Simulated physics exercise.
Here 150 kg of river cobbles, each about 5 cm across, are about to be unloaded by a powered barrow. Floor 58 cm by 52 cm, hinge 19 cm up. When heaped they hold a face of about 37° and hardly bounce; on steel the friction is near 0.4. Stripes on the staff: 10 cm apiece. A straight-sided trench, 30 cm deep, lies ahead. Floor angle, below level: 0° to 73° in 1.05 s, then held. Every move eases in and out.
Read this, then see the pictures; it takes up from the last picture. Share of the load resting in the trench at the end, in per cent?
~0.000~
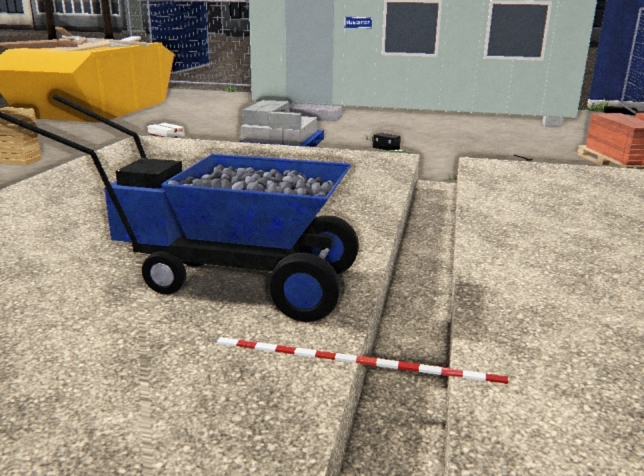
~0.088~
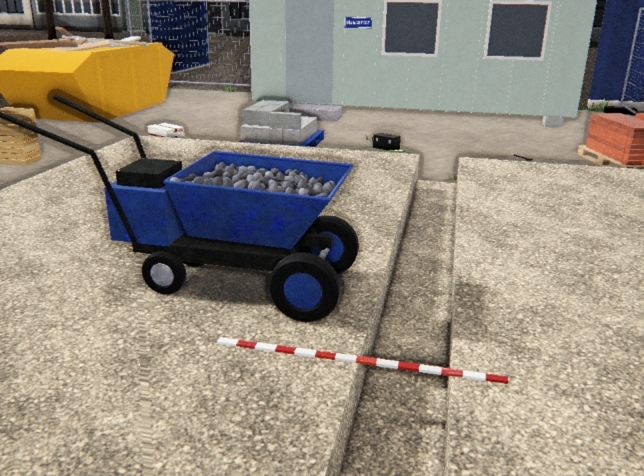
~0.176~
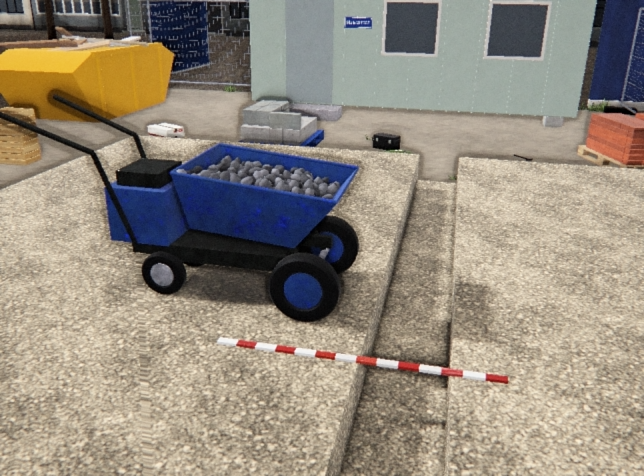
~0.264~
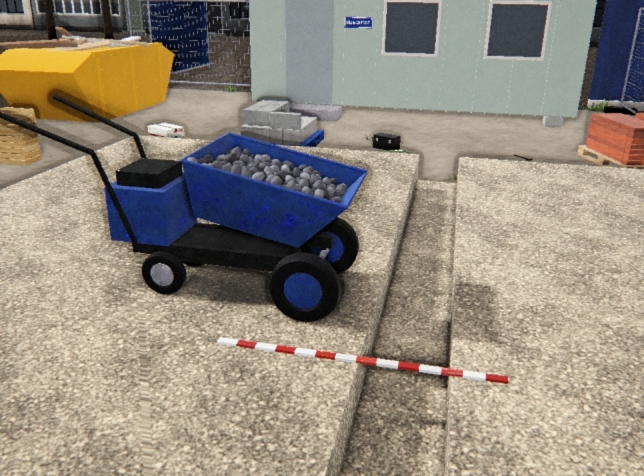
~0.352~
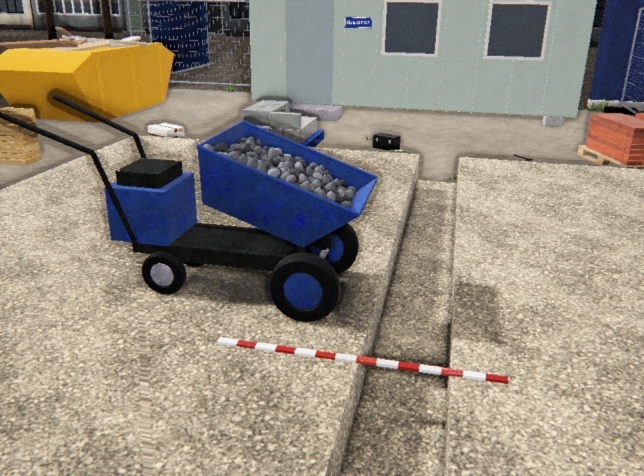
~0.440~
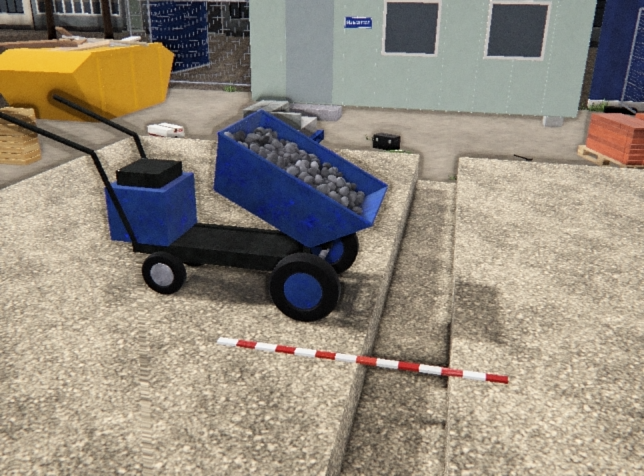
66 per cent.
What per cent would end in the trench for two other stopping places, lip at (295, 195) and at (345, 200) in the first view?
First spot about 95, second spot about 45 per cent.
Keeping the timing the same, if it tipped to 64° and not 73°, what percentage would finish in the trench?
It would be near 55 per cent.
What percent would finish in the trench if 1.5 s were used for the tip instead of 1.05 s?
In that case, around 75%.
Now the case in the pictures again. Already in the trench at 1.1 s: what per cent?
Around 25 per cent of it.
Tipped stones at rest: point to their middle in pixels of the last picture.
About (438, 337).
After 0.8 s the floor is at 62°; 100 % in the tray; the foremost stones are at (405, 246).
After 1.1 s the floor is at 73°; 61 % in the tray, 24 % in the trench, 15 % past the trench; the foremost stones are at (506, 318).
After 1.5 s the floor is at 73°; 26 % in the tray, 41 % in the trench, 33 % past the trench; the foremost stones are at (612, 324).
After 3.5 s the floor is at 73°; 0 % in the tray, 66 % in the trench, 34 % past the trench; the foremost stones are past the picture's edge.
